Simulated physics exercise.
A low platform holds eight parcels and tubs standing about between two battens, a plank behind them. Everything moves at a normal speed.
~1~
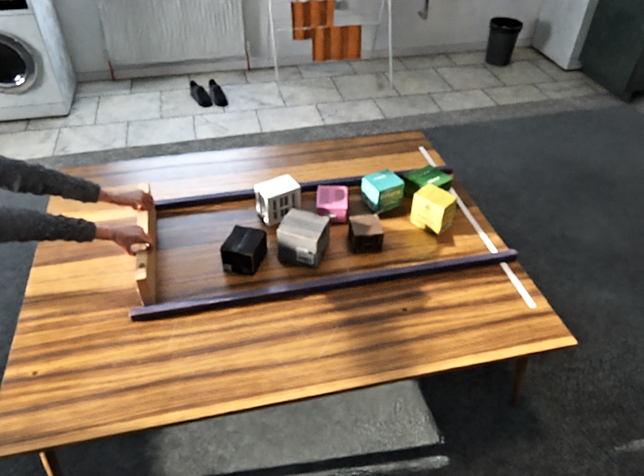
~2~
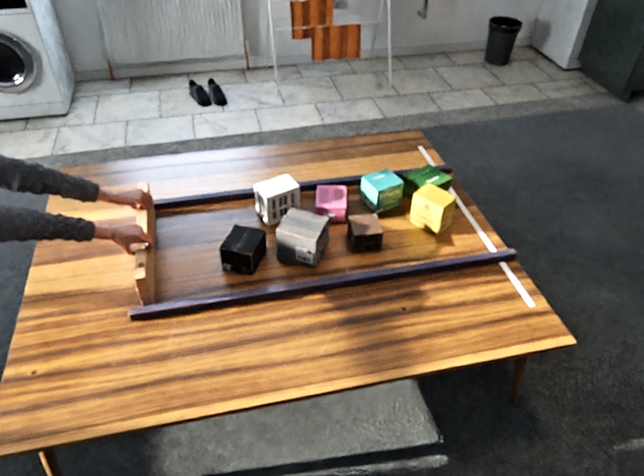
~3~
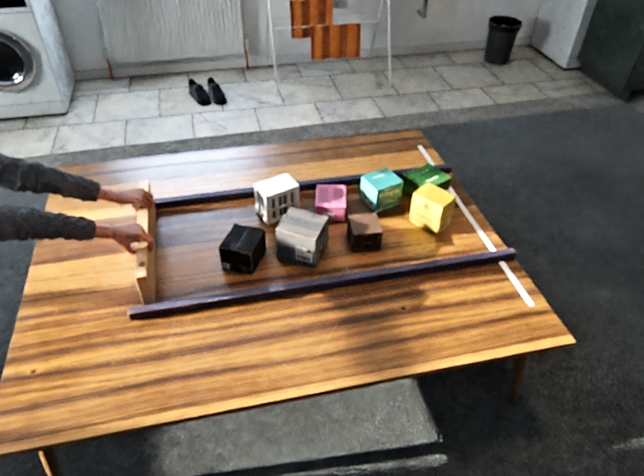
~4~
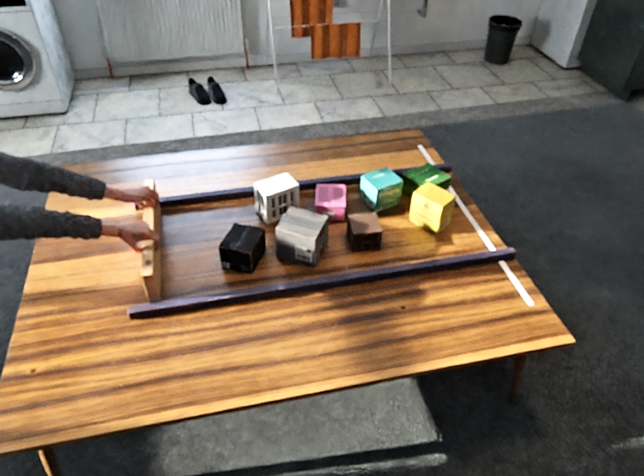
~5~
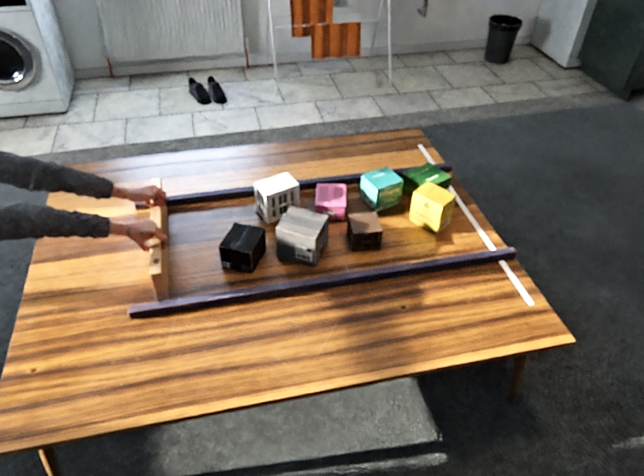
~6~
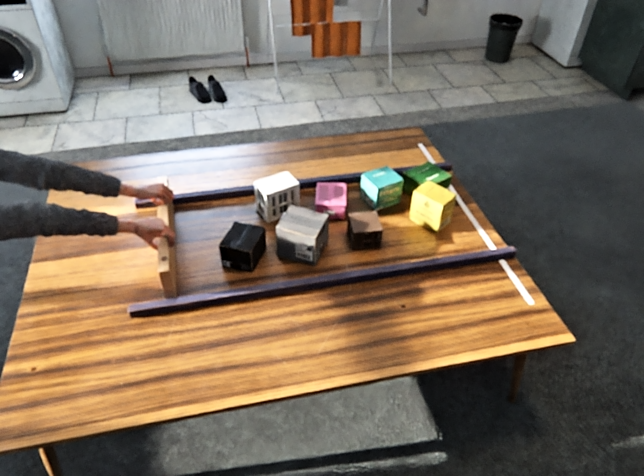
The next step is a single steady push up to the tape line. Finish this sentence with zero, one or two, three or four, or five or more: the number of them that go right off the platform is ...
The number of them that go right off the platform is five or more.
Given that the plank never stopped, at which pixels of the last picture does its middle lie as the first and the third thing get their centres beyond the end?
At (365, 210) for the first, at (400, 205) for the third.
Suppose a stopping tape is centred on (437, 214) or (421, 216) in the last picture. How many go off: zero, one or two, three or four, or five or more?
One after the other, that's five or over for the first and 3 or 4 for the second.
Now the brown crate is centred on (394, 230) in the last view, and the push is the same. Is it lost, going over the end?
Result: It falls away.
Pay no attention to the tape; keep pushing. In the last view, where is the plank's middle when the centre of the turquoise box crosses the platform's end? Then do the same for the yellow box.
Roughly (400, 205); roughly (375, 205).
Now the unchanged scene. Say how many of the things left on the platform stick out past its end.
The total here is 1.
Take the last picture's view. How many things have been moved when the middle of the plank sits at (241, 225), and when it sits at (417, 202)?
Counts: 2 / 8.
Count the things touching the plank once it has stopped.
It adds up to 1.
Early on, none off yet; green parcel at rest near (426, 183); yellow box at rest near (433, 207); turquoise box at rest near (381, 188).
A while later, none off yet; green parcel travelled a little near (445, 182); yellow box travelled about its own width near (453, 202); turquoise box travelled about its own width near (413, 185).
Further along, two off so far; green parcel down on the ground near (478, 245); yellow box down on the ground near (512, 271); turquoise box leaning a little near (479, 178).
Finally, the number that fall off is five or more; lost, white crate, grey parcel, pink tote, brown crate, turquoise box, yellow box and green parcel.
